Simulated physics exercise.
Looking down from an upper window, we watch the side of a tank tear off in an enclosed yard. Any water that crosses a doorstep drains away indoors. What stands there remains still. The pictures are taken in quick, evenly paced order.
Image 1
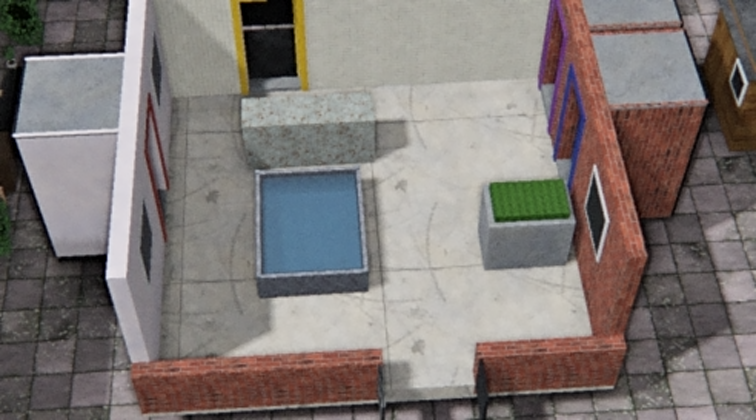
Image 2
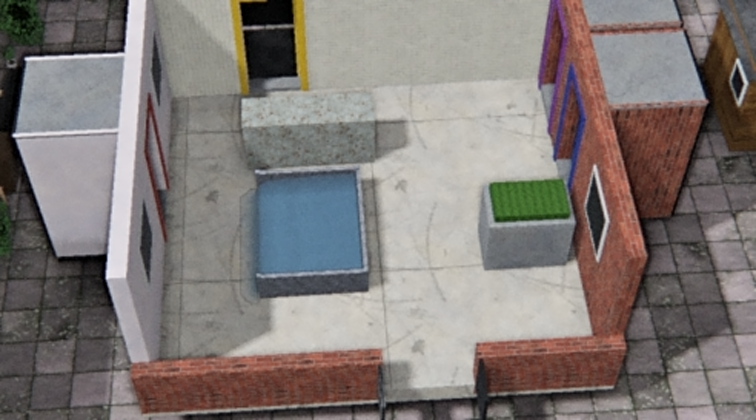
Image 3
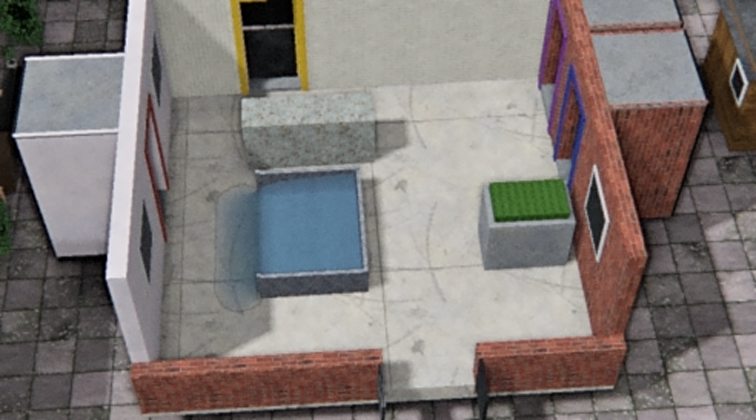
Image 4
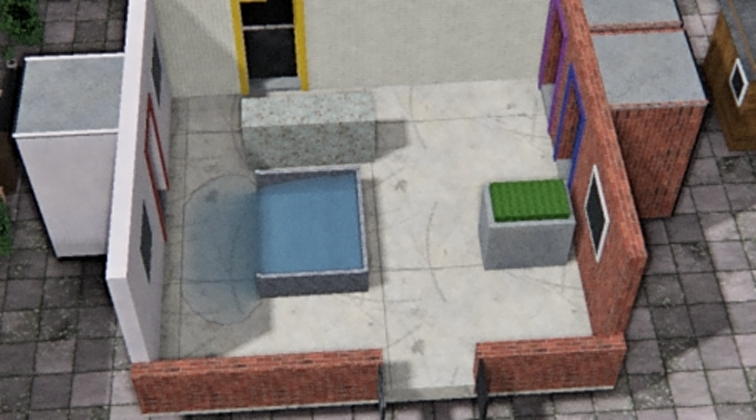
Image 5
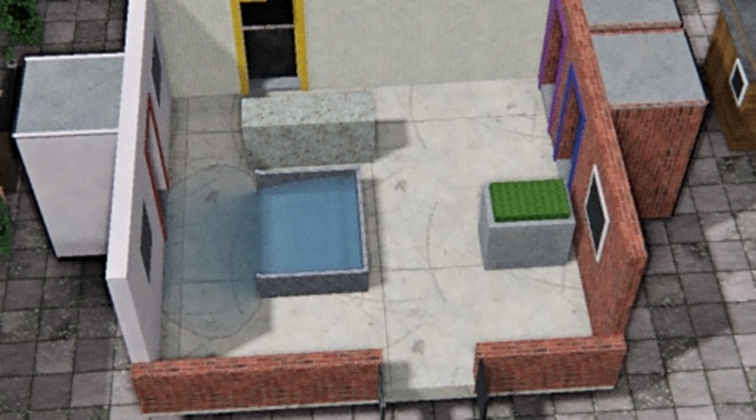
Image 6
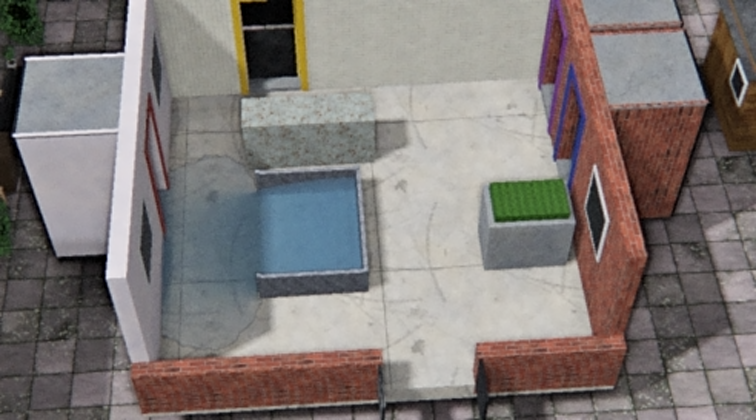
In this clip, seen from above, a tank of blue water in a walled yard loses its left side, and water pours out through the gap, spreading leftward across the pale paved floor in a widening, thinning sheet.
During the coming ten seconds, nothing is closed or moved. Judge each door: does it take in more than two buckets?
My call: The red door takes in more, the blue door keeps it to two or fewer, the yellow door keeps it to two or fewer, the purple door keeps it to two or fewer.
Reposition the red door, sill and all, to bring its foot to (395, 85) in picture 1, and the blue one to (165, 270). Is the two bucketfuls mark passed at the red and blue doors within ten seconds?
Looking at it, I'd say the red one is safe and the blue one breaks the limit.
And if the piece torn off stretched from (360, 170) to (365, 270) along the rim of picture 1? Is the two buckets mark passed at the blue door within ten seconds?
Blue door lets more in.
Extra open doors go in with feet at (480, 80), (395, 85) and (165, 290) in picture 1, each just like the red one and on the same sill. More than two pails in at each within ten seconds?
Note: Door one undershoots; door two undershoots; door three overshoots.
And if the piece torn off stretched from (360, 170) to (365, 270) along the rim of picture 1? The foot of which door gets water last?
It would be the red one.
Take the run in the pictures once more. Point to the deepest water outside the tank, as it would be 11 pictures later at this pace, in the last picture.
Deepest point: About (159, 389).
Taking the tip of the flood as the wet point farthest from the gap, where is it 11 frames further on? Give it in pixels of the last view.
Best guess: Near (173, 100).
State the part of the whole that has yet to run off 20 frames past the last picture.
I'd say roughly 82 percent.
A moment on, water covers 20 % of the floor; the red door over two buckets in, the blue door not reached, the yellow door not reached, the purple door not reached.
Next, water covers 25 % of the floor; the red door far over two buckets in, the blue door not reached, the yellow door not reached, the purple door not reached.
Then, water covers 40 % of the floor; the red door far over two buckets in, the blue door not reached, the yellow door wet at the sill, nothing in, the purple door not reached.
Later, water covers 70 % of the floor; the red door far over two buckets in, the blue door not reached, the yellow door wet at the sill, nothing in, the purple door not reached.
In the end, water covers 90 % of the floor; the red door far over two buckets in, the blue door wet at the sill, nothing in, the yellow door wet at the sill, nothing in, the purple door wet at the sill, nothing in.
